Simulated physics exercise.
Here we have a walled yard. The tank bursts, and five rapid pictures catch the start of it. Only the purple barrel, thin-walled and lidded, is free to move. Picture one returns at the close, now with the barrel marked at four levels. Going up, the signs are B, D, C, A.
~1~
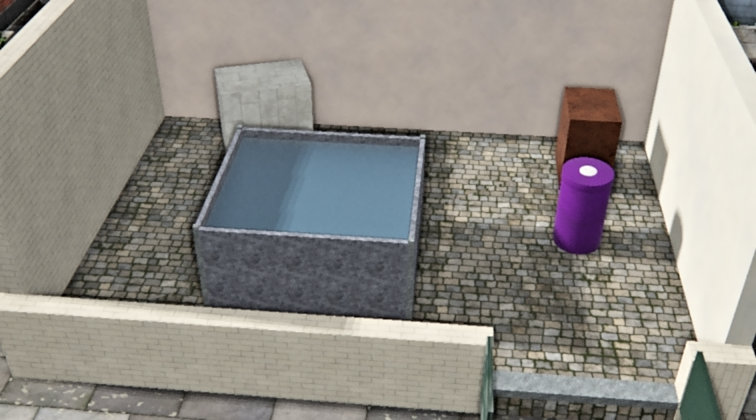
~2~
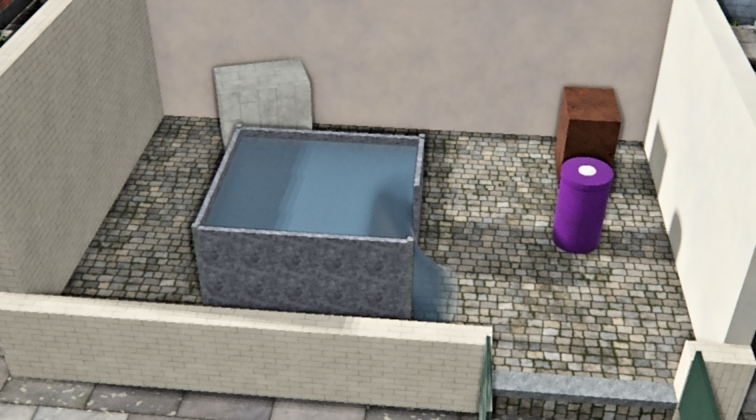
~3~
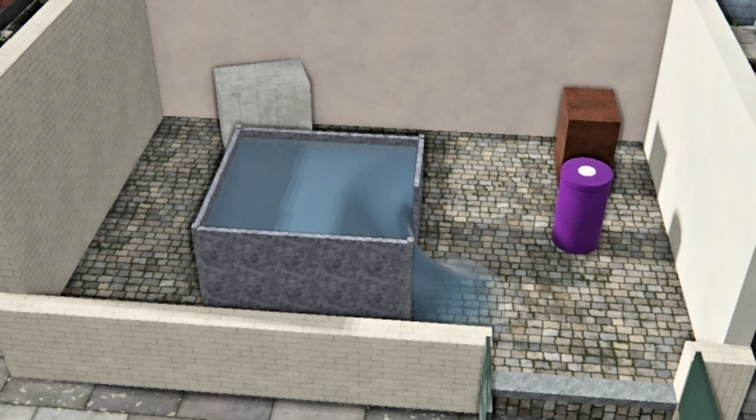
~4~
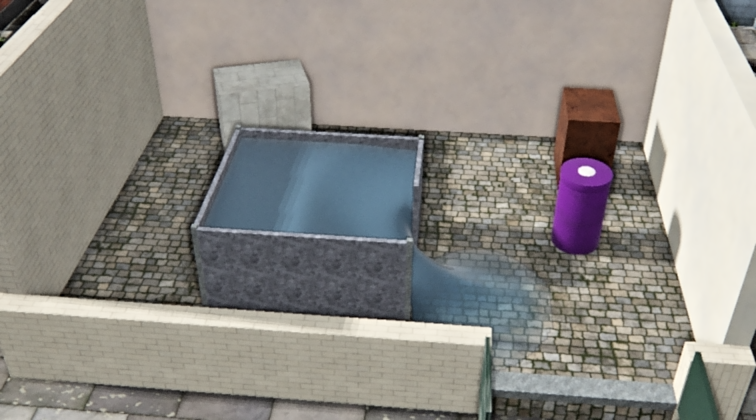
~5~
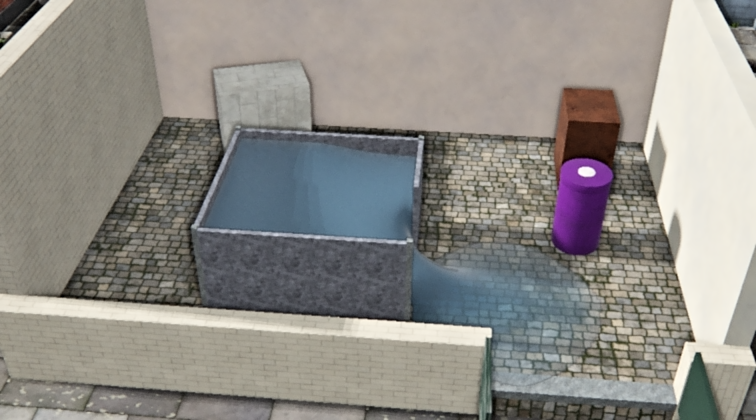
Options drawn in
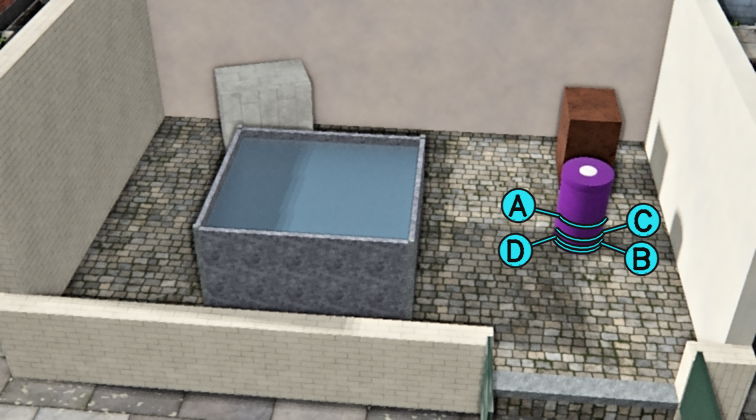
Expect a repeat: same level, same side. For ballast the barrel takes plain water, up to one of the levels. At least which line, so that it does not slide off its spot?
A.
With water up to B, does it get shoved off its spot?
Yes, it does.
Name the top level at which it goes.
Level C.
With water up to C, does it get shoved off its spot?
Yes, that goes wrong.
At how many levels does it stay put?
One of the four.
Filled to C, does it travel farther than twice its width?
No, less.
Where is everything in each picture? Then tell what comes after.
Lid of the purple barrel at (588, 171); tank full, its middle at (318, 186); open gate at (589, 338), in the first frame.
In the second frame, 2 % of the ground under water, its edge towards the barrel at (450, 277).
In the third frame, 5 % of the ground under water, its edge towards the barrel at (481, 268).
In the fourth frame, 8 % of the ground under water, its edge towards the barrel at (516, 264).
Lid of the purple barrel at (587, 172); 13 % of the ground under water, its edge towards the barrel at (551, 263), in the fifth frame.
In cyan, A at (583, 226); B at (579, 251); C at (581, 240); D at (580, 247); from the bottom up B, D, C, A.
With A, it does not move.
With B, it is pushed about 3 times its own width away.
With C, it is pushed about its own width away.
With D, it is pushed about 3 times its own width away.
